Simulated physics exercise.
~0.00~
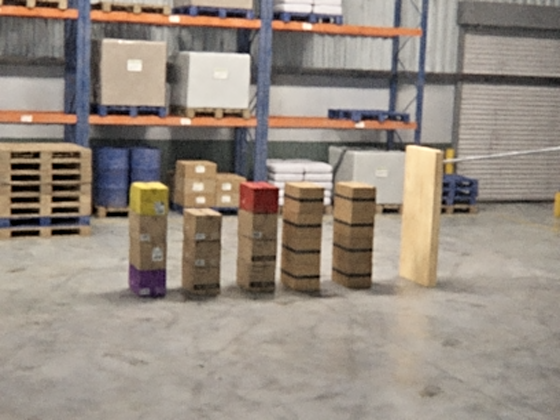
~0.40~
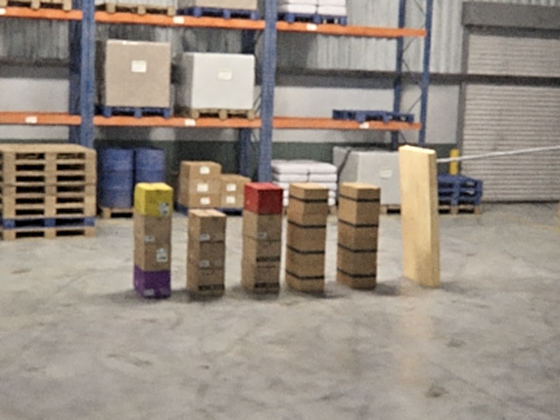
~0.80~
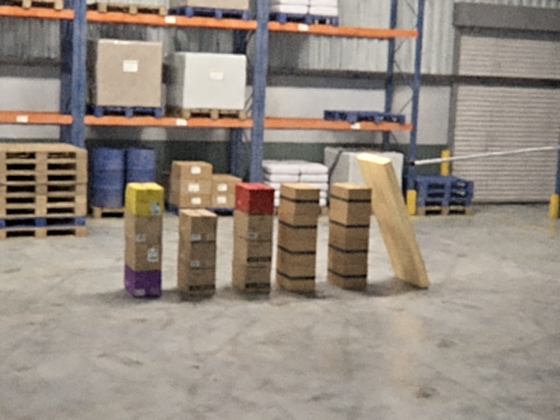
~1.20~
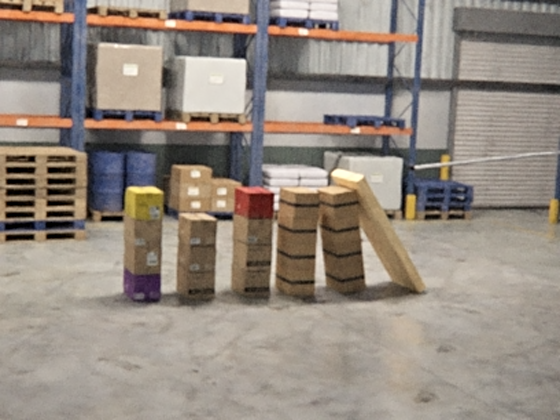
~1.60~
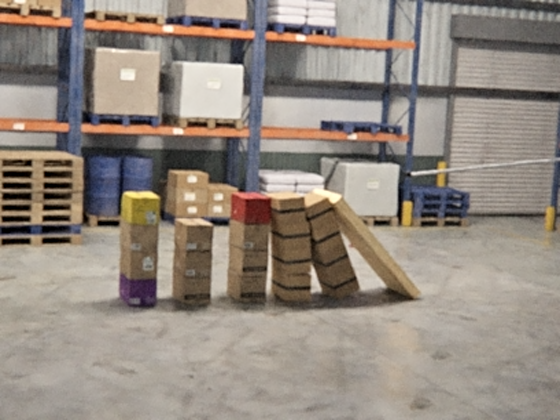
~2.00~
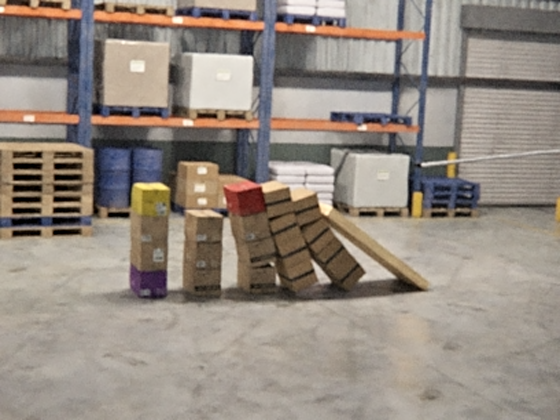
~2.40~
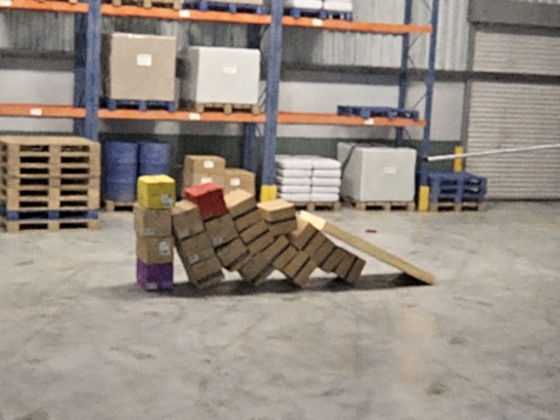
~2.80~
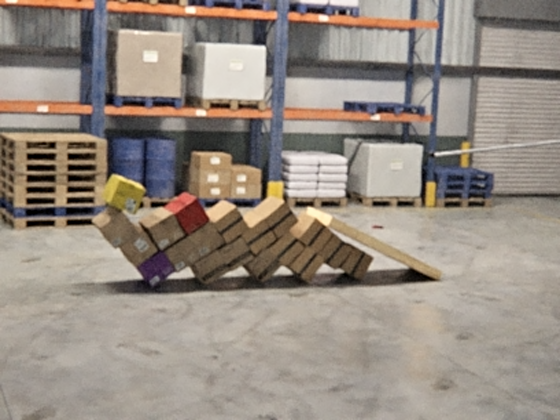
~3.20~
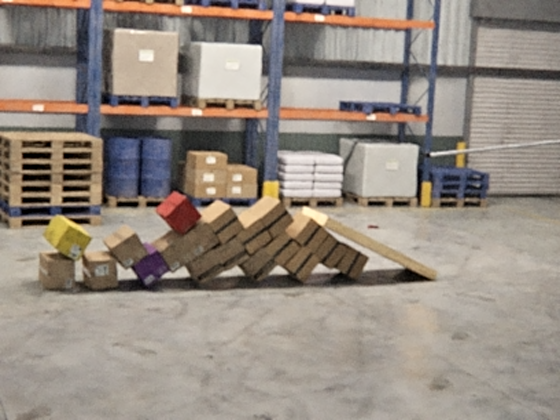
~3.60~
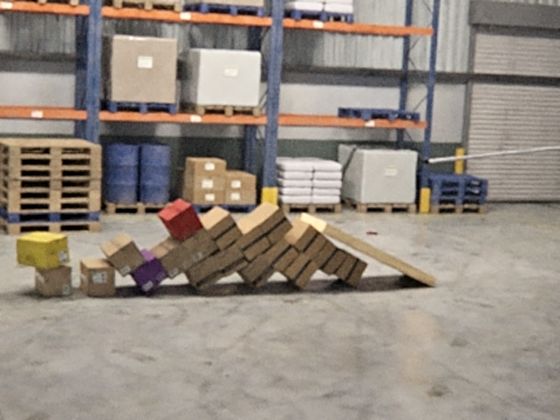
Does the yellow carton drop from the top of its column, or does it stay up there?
The yellow carton drops. Its column is knocked over to the left and it ends up much lower, at the far left end of the heap.
